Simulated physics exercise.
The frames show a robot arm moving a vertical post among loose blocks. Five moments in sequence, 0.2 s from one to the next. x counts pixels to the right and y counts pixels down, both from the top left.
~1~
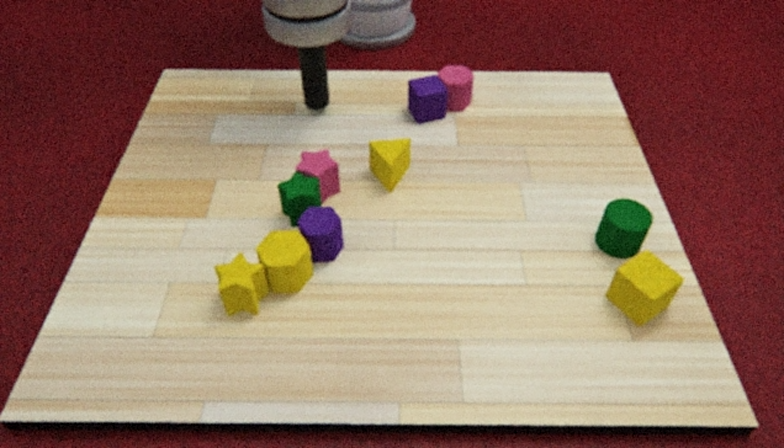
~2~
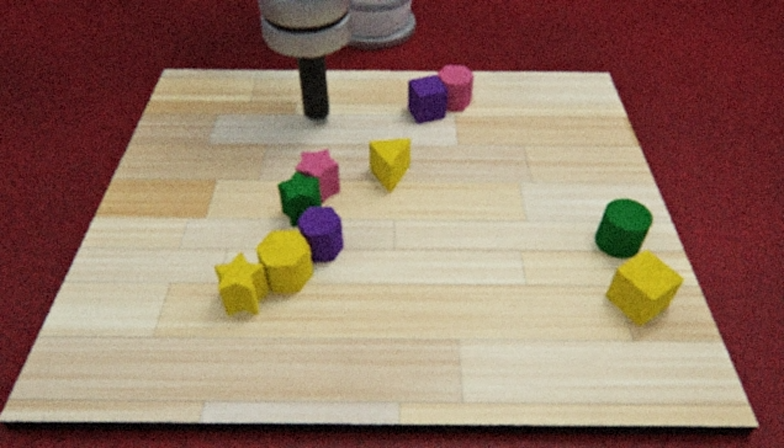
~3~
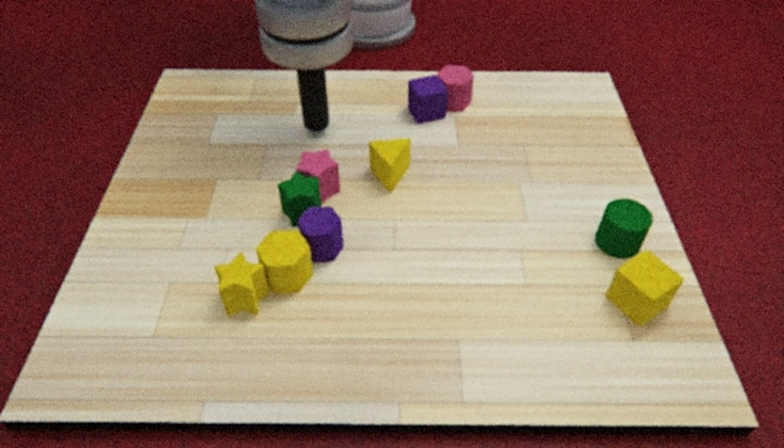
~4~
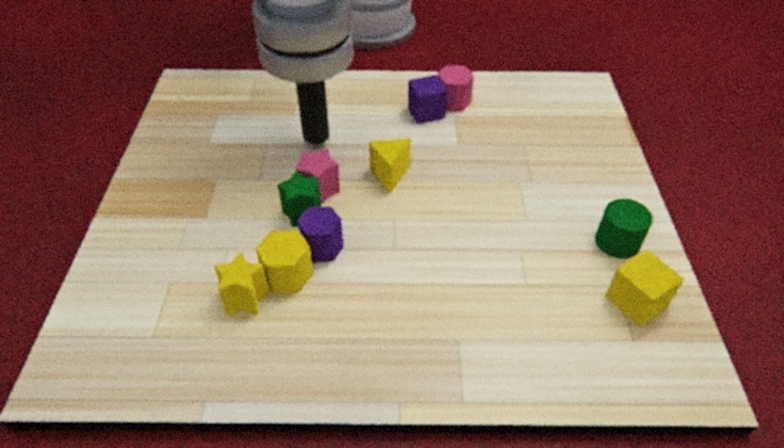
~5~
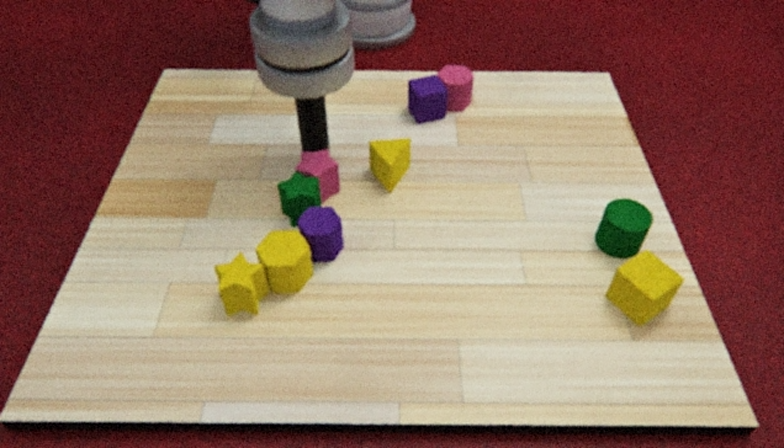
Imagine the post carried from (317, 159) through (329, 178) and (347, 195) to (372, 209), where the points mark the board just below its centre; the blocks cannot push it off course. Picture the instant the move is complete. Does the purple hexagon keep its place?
I expect so.
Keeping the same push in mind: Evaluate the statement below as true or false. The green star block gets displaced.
The statement is true.
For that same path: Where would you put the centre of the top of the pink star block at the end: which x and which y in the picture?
It will likely be found at (330, 188).
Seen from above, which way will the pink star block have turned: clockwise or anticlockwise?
It goes clockwise.
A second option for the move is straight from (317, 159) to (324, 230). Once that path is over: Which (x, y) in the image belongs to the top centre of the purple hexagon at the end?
My prediction: (325, 253).
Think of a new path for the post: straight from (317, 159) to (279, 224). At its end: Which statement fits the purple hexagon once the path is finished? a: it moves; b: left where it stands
The answer is a.
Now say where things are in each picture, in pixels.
In the first picture, post tip (317, 102); block tops, green star block (299, 185); pink star block (316, 162); purple hexagon (319, 220).
In the second picture, post (317, 112); blocks unchanged.
In the third picture, post (317, 124); blocks unchanged.
In the fourth picture, post (316, 136); blocks unchanged.
In the fifth picture, post (316, 151); green star block (299, 185); pink star block (316, 162); purple hexagon (319, 220).
What follows on the original path. One third of the way, post (328, 170); green star block (295, 190), turned 20° clockwise; pink star block (320, 171), turned 15° clockwise.
Two thirds of the way, post (347, 187); green star block (291, 197), turned 45° clockwise; pink star block (326, 185), turned 45° clockwise.
At the end, post (372, 201); green star block (290, 197), turned 45° clockwise; pink star block (330, 188), turned 60° clockwise; purple hexagon in place.
